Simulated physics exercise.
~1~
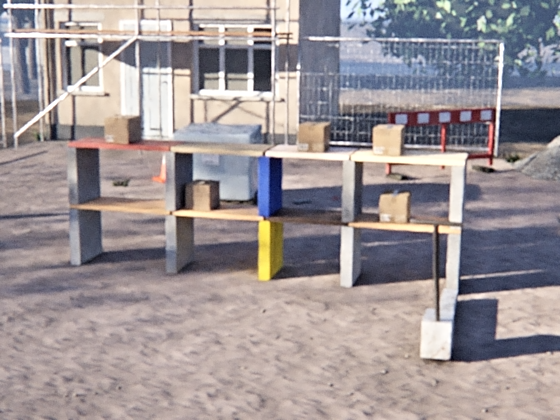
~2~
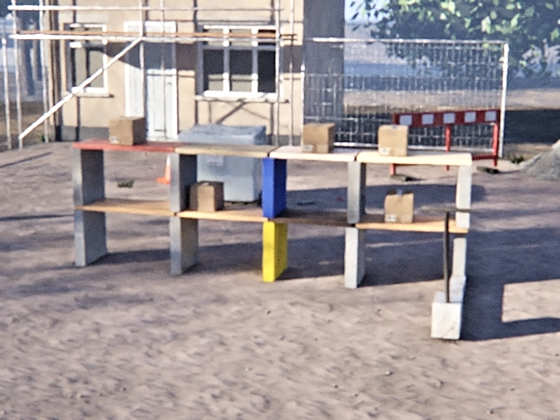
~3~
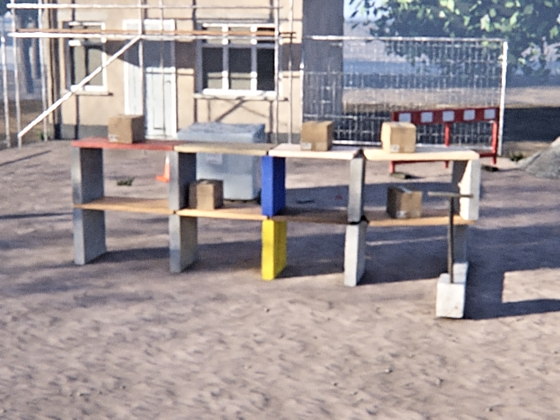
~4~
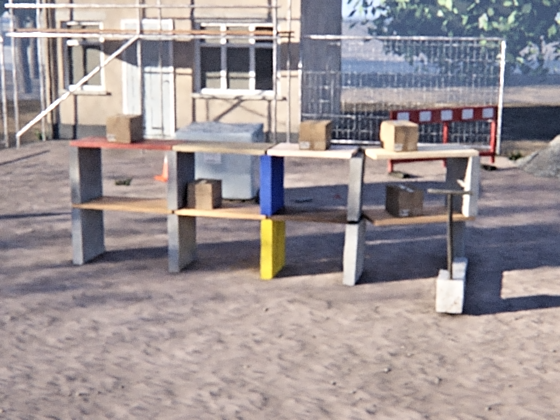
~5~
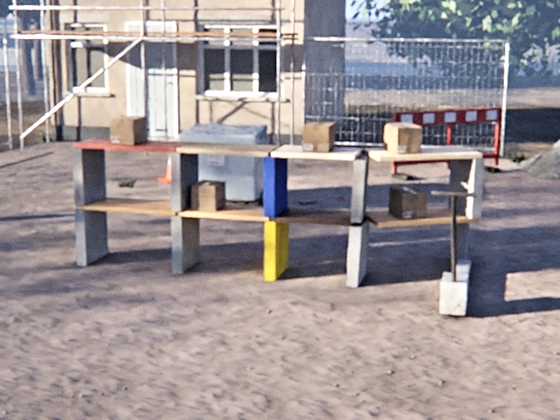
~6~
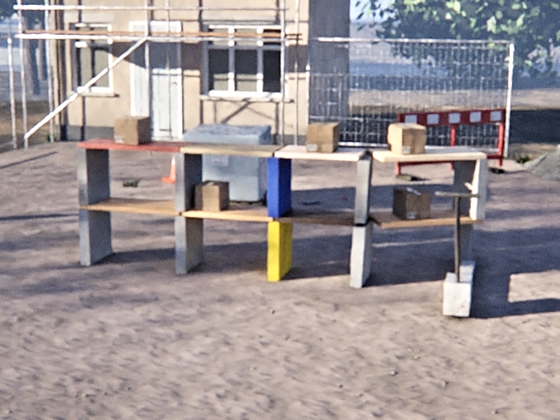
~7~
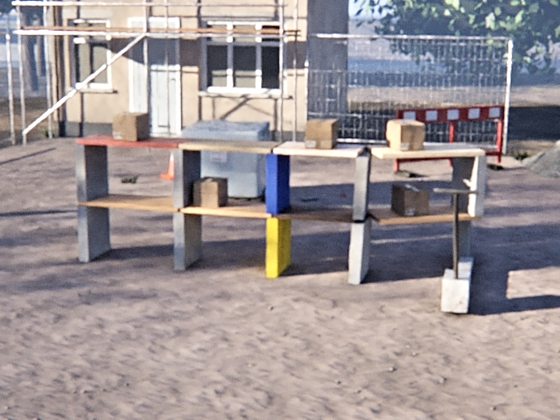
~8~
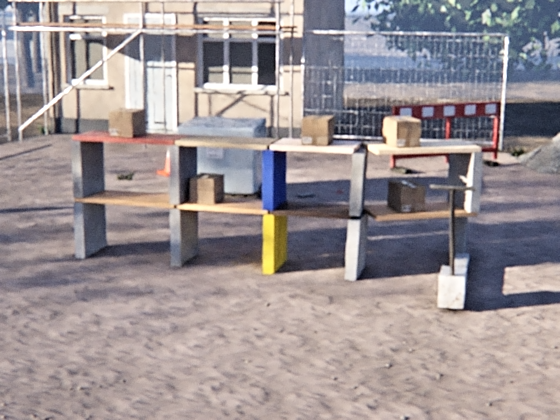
In a sunlit dirt yard before a pale house with scaffolding, wire fencing and a red-and-white barrier, a slightly swaying camera looks from the front at a makeshift two-tier rack. Grey blocks stand on end under boards, with a red board at upper left, a blue upright above a yellow one near the middle, and small brown boxes on the shelves. A narrow jack with a pale base and dark post stands at the right end. It moves back against the rack's right end, and the nearby uprights and boards shift slightly. The jack then stops, and the whole rack remains standing, with the red board, blue upright and yellow upright still in place.
